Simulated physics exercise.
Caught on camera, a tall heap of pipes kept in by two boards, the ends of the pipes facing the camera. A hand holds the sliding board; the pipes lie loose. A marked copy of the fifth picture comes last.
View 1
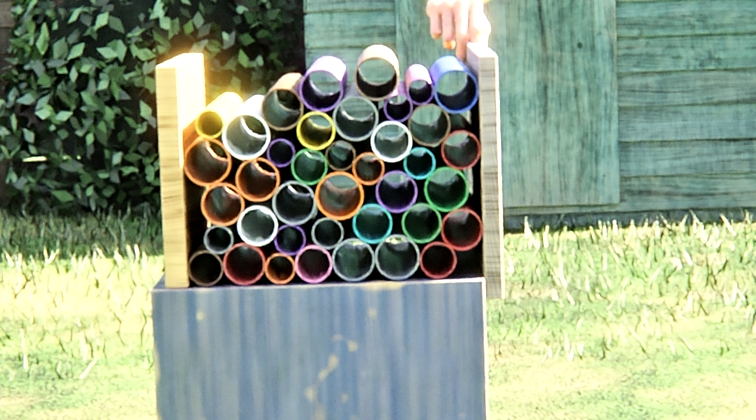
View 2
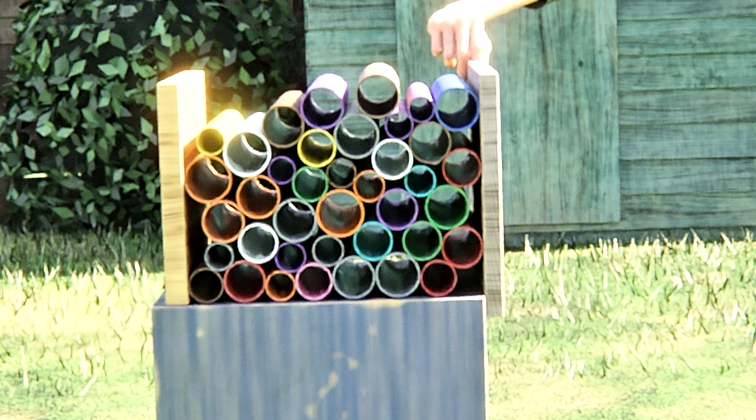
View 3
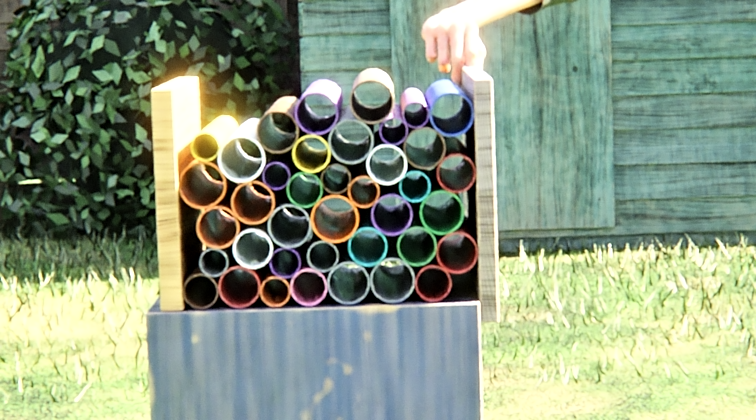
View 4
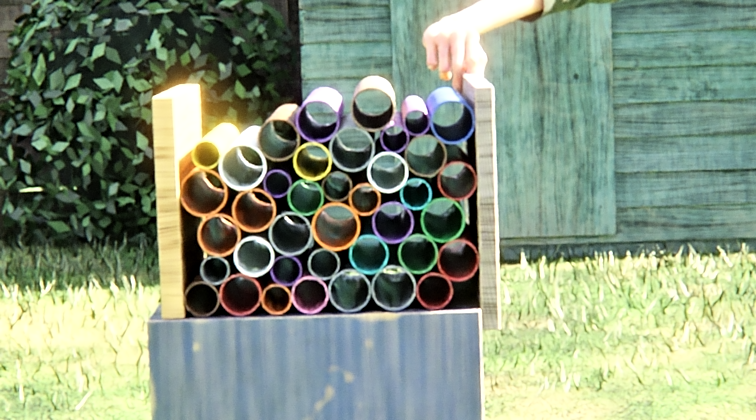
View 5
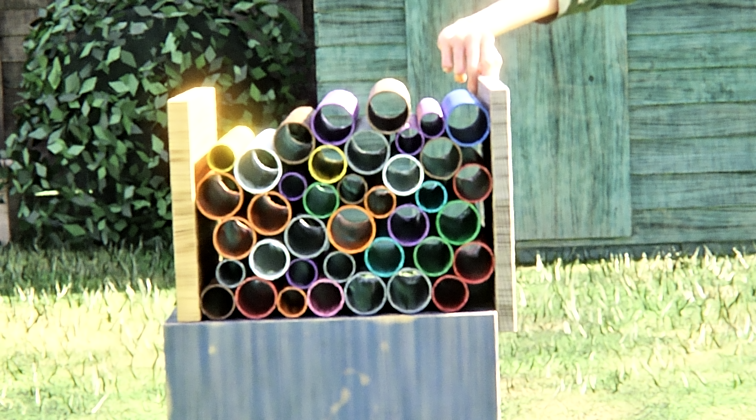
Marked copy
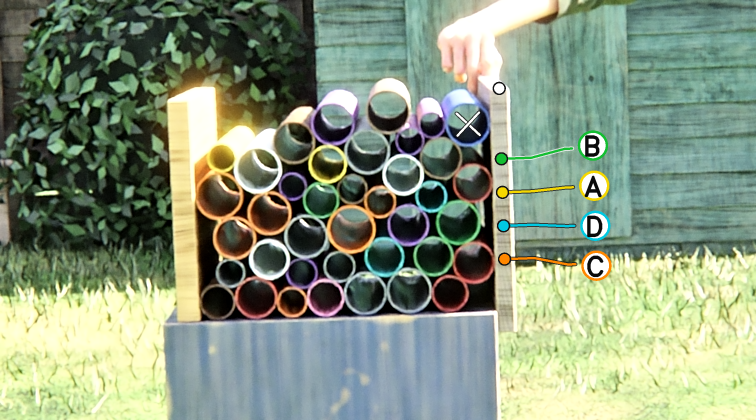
The camera drifts slightly, making the whole stack shift a little in view, lower at first and then to the right, while the pipes keep their places against one another. Seen from the front on a sunny lawn, open-ended pipes in orange, purple, green, white and yellow lie between two upright boards on a blue-grey base. A hand stays at the top of the right board, its forearm coming more into view, before leafy shrubbery and a green wooden wall.
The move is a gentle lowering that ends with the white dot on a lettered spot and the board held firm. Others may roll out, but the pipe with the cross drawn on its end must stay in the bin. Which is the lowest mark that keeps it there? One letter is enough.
Mark B is as low as it can go.
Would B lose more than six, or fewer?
At B, fewer than six.
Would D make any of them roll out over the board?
Yes.
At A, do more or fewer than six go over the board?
Fewer than six.
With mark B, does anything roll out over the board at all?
No, at B.
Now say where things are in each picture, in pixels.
In the first picture, a turquoise pipe (420, 164); a brown pipe (430, 125); a purple pipe (281, 153).
In the second picture, a purple pipe (282, 170); a brown pipe (283, 126).
In the third picture, side board (478, 184); a brown pipe (201, 291).
In the fourth picture, a grey pipe (394, 289); a purple pipe (286, 271).
In the fifth picture, a white pipe (269, 259); a turquoise pipe (431, 197); a brown pipe (441, 158).
On the marked copy, A at (502, 192); B at (501, 159); C at (504, 260); D at (503, 226); the cross at (468, 124); the white dot at (499, 89).
Taking B. A third of the way, top of the board (491, 129).
Two thirds of the way, top of the board (492, 159).
When it is over, top of the board (492, 159), none out over the board, the crossed one still inside.
As for the rest, A lets the crossed one out; C lets the crossed one out; D lets the crossed one out.
